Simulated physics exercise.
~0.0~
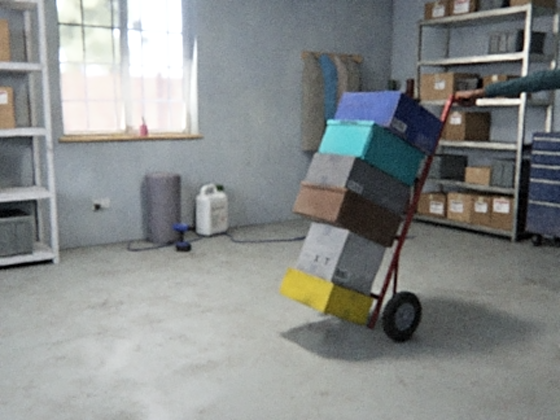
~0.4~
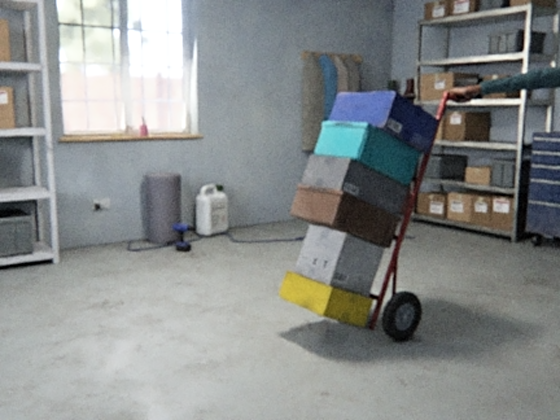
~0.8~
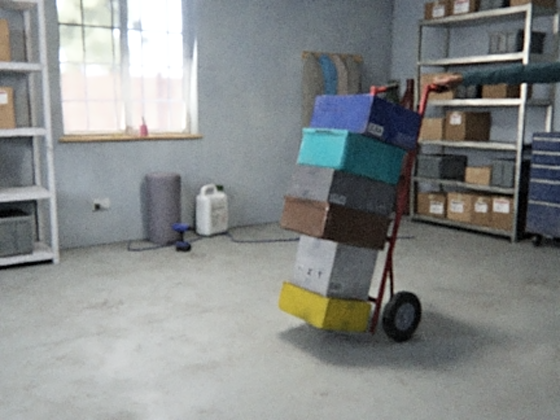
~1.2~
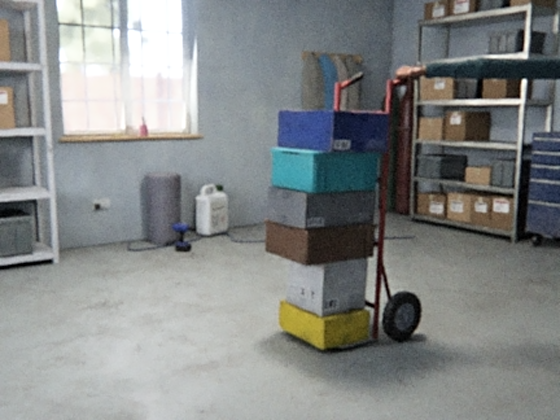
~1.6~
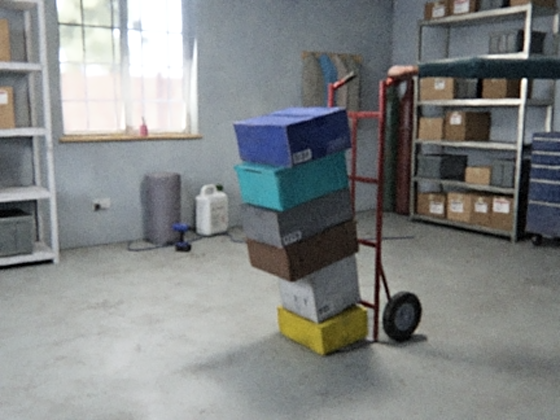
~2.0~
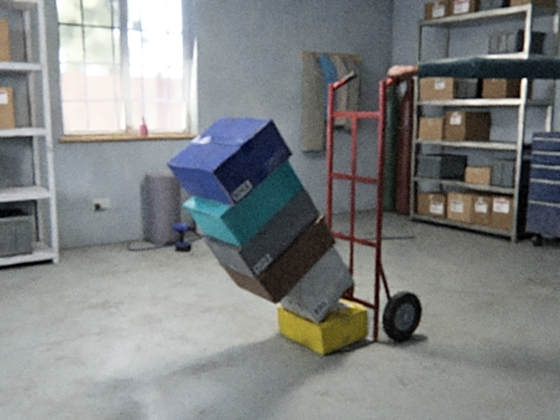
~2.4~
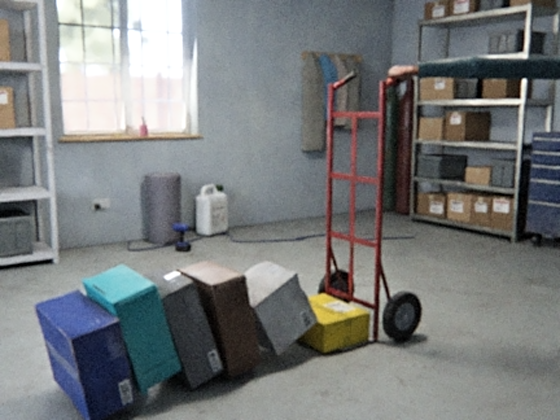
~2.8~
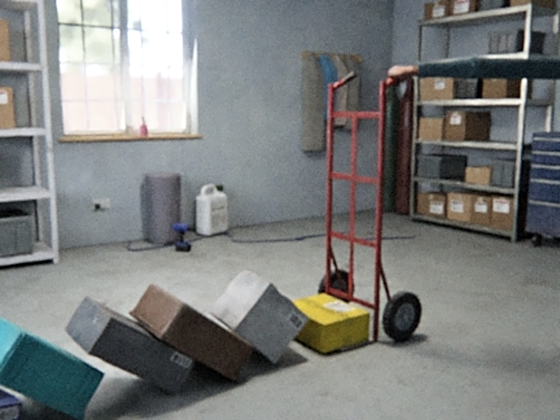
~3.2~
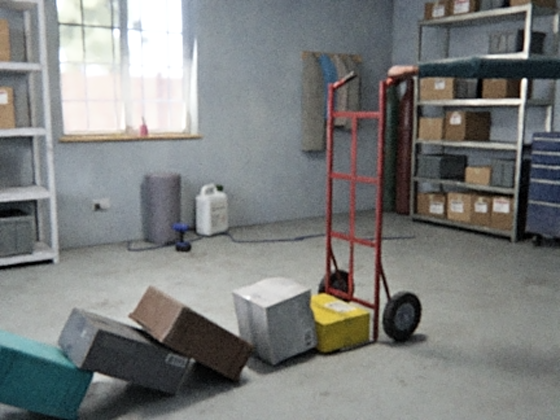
In the video, a hand tips a red hand truck upright in a storage room, and its stack of six coloured boxes leans left and topples. Five boxes tumble across the floor toward the left, while the yellow one stays at the truck's base.
